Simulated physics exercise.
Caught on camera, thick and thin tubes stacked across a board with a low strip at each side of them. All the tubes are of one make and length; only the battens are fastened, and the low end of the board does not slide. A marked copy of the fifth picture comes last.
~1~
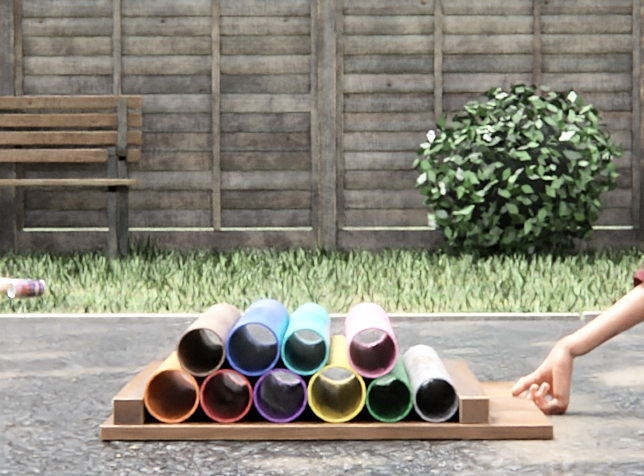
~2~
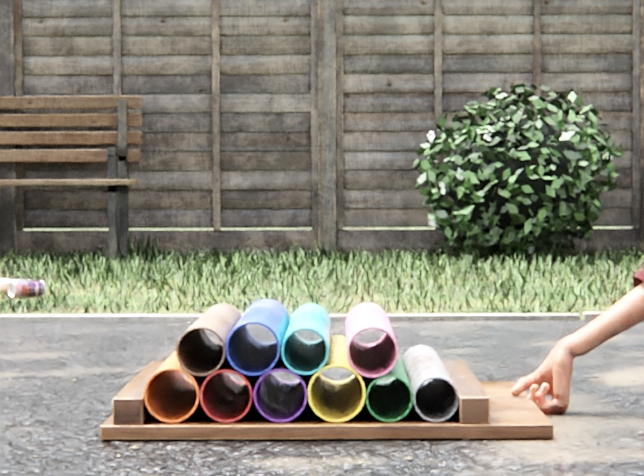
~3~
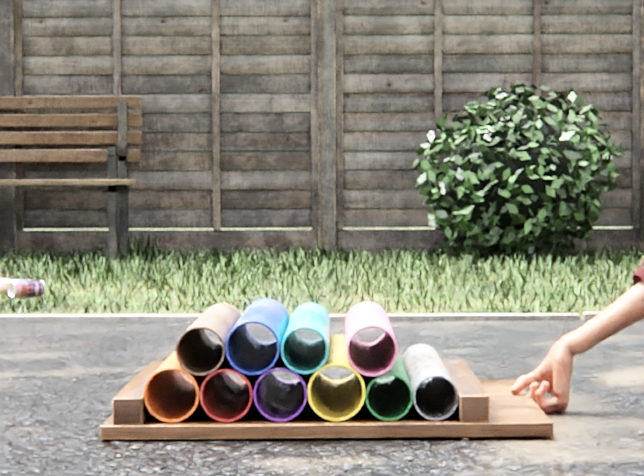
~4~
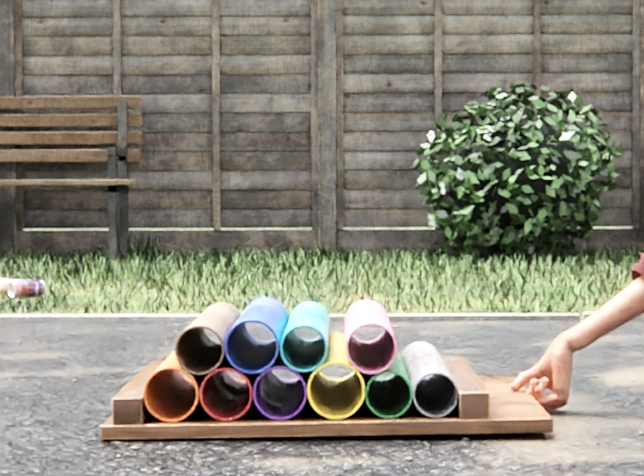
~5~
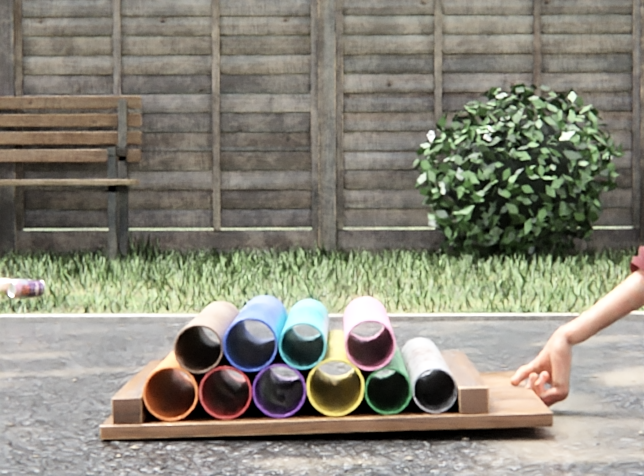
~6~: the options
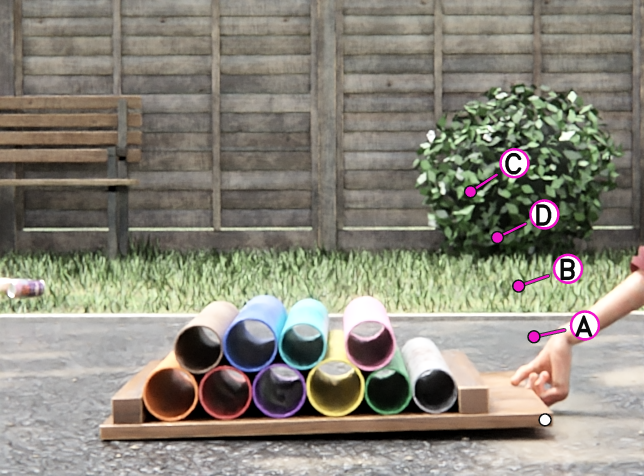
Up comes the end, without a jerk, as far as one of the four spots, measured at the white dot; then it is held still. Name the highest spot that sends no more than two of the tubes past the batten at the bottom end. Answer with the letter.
At most to D.
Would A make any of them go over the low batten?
At A: No.
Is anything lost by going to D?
No, at D.
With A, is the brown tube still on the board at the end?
The brown tube: Yes.
On the copy, A at (534, 337); B at (519, 286); C at (471, 192); D at (497, 238); the white dot at (545, 420).
On D. First, board at 16°.
Then, board at 26°.
Finally, board at 26°, none over the low batten.
By contrast, A none over the low batten; B none over the low batten; C three over the low batten (turquoise, brown, blue).
